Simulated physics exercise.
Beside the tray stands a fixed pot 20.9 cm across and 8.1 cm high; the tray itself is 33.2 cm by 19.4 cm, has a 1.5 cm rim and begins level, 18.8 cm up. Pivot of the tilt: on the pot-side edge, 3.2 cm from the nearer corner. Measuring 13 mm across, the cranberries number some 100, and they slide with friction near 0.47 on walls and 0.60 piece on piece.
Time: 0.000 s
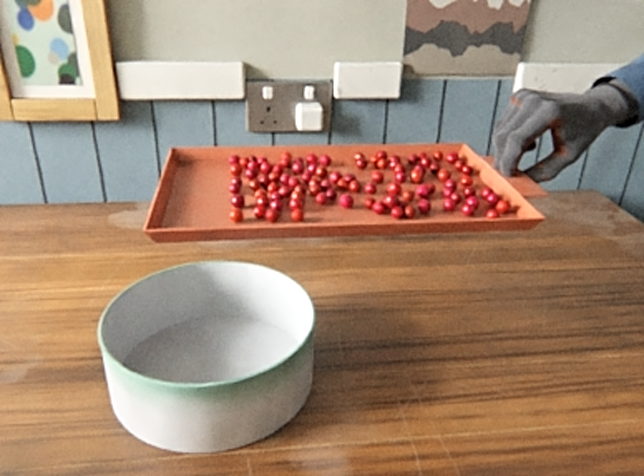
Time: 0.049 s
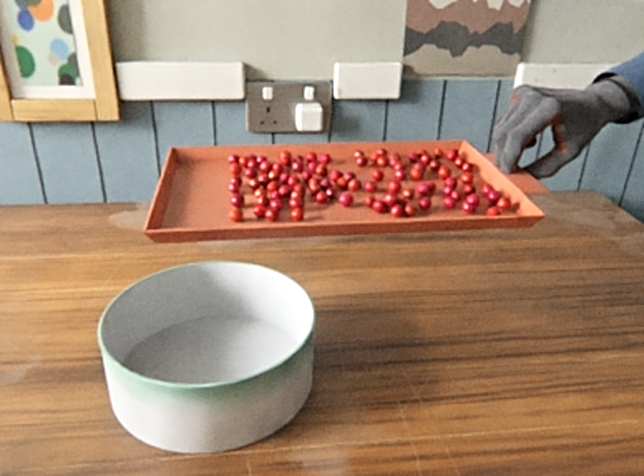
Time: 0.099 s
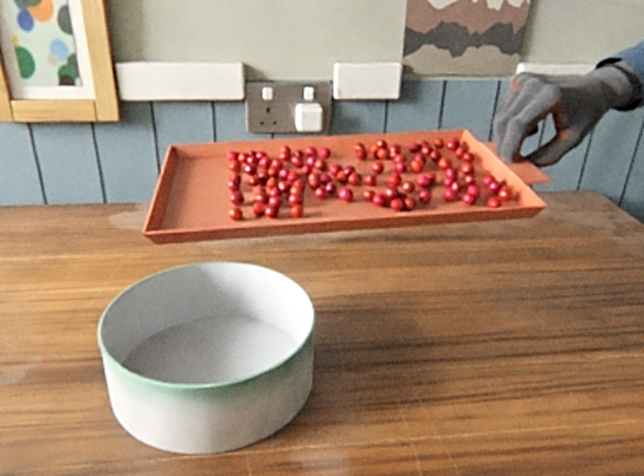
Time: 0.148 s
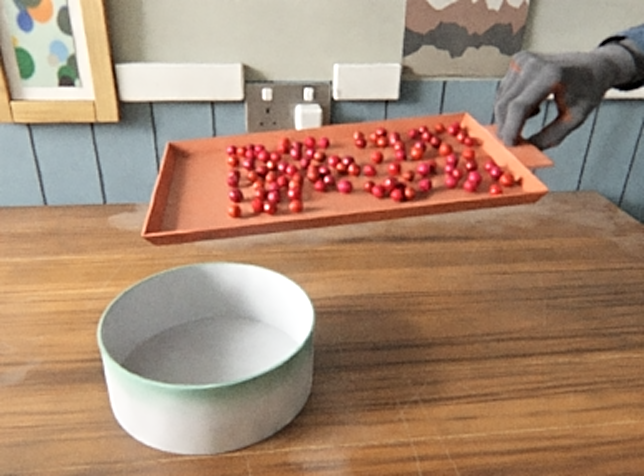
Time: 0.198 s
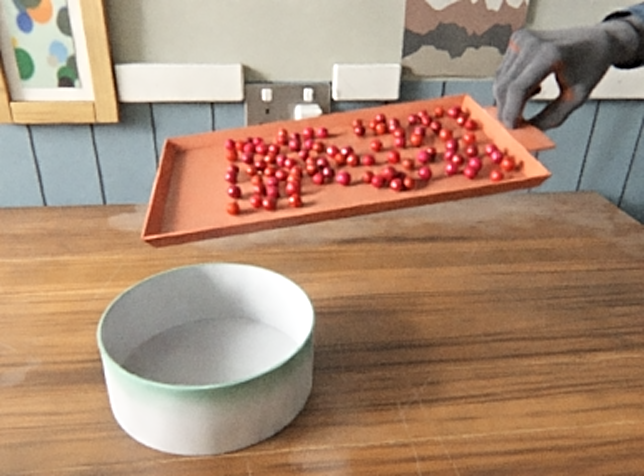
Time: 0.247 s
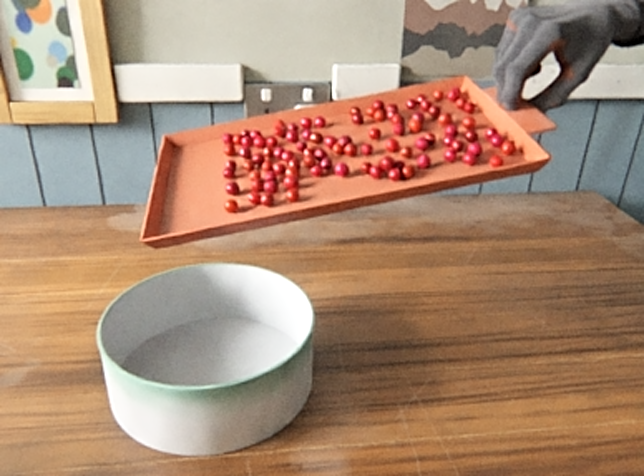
A gloved-looking grey hand raises the right end of an orange tray of red cranberries.
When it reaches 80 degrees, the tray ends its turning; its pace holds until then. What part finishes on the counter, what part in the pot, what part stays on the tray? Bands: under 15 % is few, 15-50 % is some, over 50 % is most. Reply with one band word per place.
Counter some, pot most, tray few.
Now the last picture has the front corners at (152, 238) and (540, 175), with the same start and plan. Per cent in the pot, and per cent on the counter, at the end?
Pot: 75, counter: 25.
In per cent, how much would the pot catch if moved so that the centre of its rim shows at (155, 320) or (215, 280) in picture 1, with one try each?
Near 90 and 0 percent, one try each.
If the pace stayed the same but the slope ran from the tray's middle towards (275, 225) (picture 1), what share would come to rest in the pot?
Roughly 80 per cent.
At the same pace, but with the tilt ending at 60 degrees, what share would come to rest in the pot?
That would give about 40 per cent.
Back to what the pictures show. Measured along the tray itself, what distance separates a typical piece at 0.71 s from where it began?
It has moved some 14 cm from its start.
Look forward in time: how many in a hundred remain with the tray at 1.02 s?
Of the load, some 40 percent.
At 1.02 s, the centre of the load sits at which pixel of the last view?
Near pixel (133, 301).
Then, at 0.71 s, tilt 45 degrees; the tray holds 95 %, the pot 0 %.
After 1.02 s, tilt 67 degrees; the tray holds 40 %, the pot 20 %.
After 1.42 s, tilt 80 degrees; the tray holds 0 %, the pot 55 %.
In the end, at 2.1 s, counter 40 %, pot 60 %, tray 0 %.
